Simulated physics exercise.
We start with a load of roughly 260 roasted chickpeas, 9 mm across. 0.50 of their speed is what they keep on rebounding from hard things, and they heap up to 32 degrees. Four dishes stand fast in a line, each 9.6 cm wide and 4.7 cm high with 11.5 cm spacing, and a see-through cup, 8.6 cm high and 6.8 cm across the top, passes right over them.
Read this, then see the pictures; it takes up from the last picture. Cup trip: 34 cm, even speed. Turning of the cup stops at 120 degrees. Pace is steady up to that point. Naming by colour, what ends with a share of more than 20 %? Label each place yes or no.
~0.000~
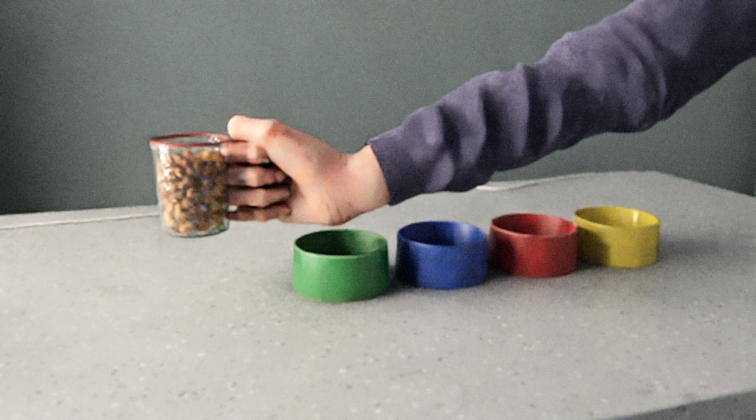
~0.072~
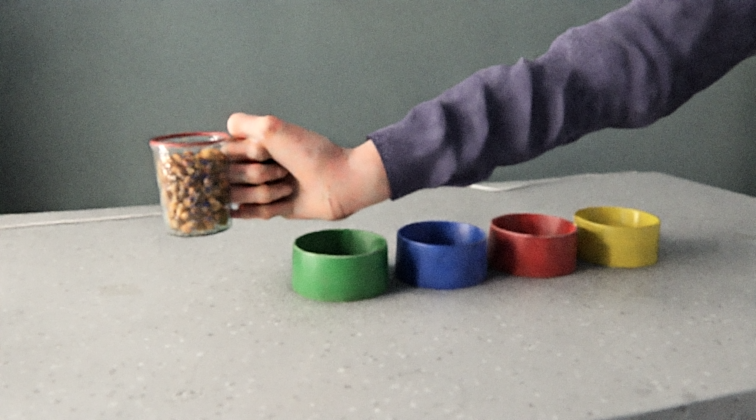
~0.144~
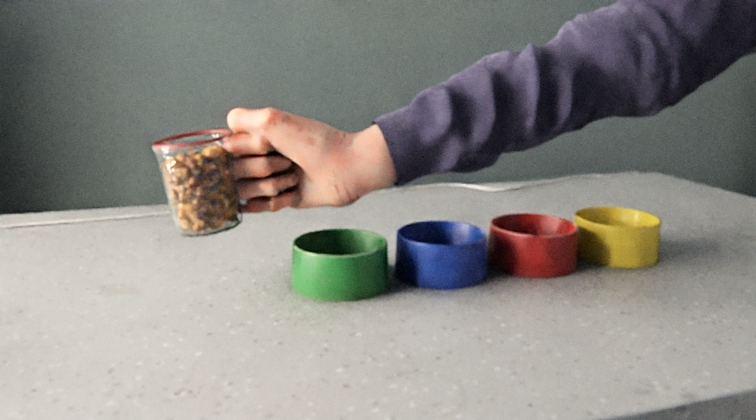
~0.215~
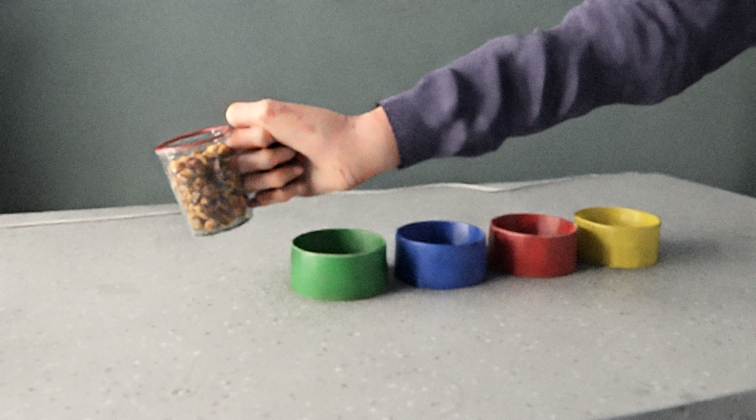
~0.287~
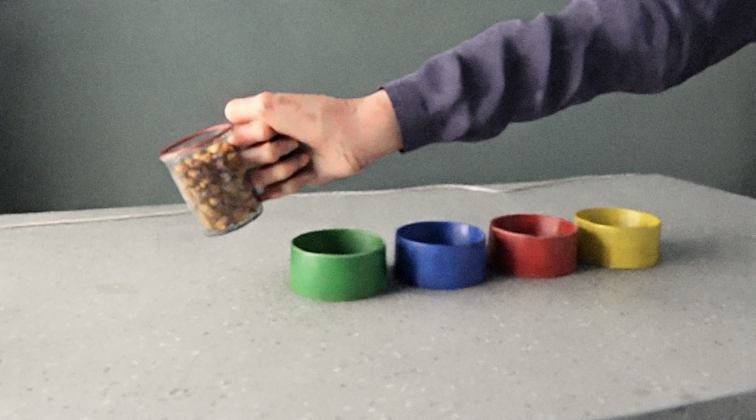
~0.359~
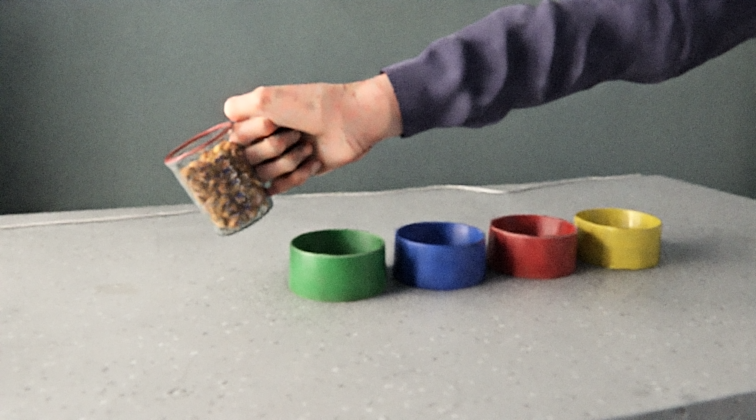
Red dish: No. Blue dish: No. Green dish: Yes. Yellow dish: No. Counter: Yes.
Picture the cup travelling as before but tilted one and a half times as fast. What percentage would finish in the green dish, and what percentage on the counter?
In that case the green dish gets 0 while the counter gets 100.
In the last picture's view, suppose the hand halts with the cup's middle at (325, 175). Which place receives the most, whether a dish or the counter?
Result: Biggest portion at counter.
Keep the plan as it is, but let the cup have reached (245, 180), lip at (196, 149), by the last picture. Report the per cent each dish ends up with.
The red dish keeps 0, the blue one 100, the green one 0 and the yellow one 0.
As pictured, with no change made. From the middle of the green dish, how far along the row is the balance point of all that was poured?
I'd put it near 6 cm to the left of the dish's middle.
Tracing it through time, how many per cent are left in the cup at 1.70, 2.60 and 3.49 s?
Approx. 0 / 0 / 0 percent.
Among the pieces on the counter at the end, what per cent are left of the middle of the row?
I'd estimate close to 100 in a hundred.
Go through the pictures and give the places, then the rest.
The first frame shows cup at (193, 185), tilt 0 degrees, lip at (152, 142), moved 0.0 cm; middle of the pieces at (199, 188); green dish at (341, 243); blue dish at (442, 233); red dish at (533, 225); yellow dish at (616, 217).
The second frame shows cup at (195, 184), tilt 2 degrees, lip at (152, 142), moved 0.2 cm; middle of the pieces at (201, 187).
The third frame shows cup at (201, 183), tilt 8 degrees, lip at (155, 145), moved 0.9 cm; middle of the pieces at (207, 185).
The fourth frame shows cup at (208, 182), tilt 14 degrees, lip at (158, 150), moved 1.6 cm; middle of the pieces at (214, 183).
The fifth frame shows cup at (216, 181), tilt 21 degrees, lip at (162, 155), moved 2.4 cm; middle of the pieces at (222, 182).
The sixth frame shows cup at (223, 181), tilt 28 degrees, lip at (166, 161), moved 3.1 cm; middle of the pieces at (229, 181); green dish at (338, 242); blue dish at (440, 234); red dish at (533, 226); yellow dish at (618, 219). The cup turns about 95 degrees a second and travels 11 cm a second.
After 1.70 s, tilt 120 degrees; cup holds 0 %, green 45 %.
Then, at 2.60 s, tilt 120 degrees; cup holds 0 %, green 45 %.
After 3.49 s, tilt 120 degrees; cup holds 0 %, green 45 %.
At rest (3.8 s), red 0 %, blue 0 %, green 45 %, yellow 0 %, counter 55 %.
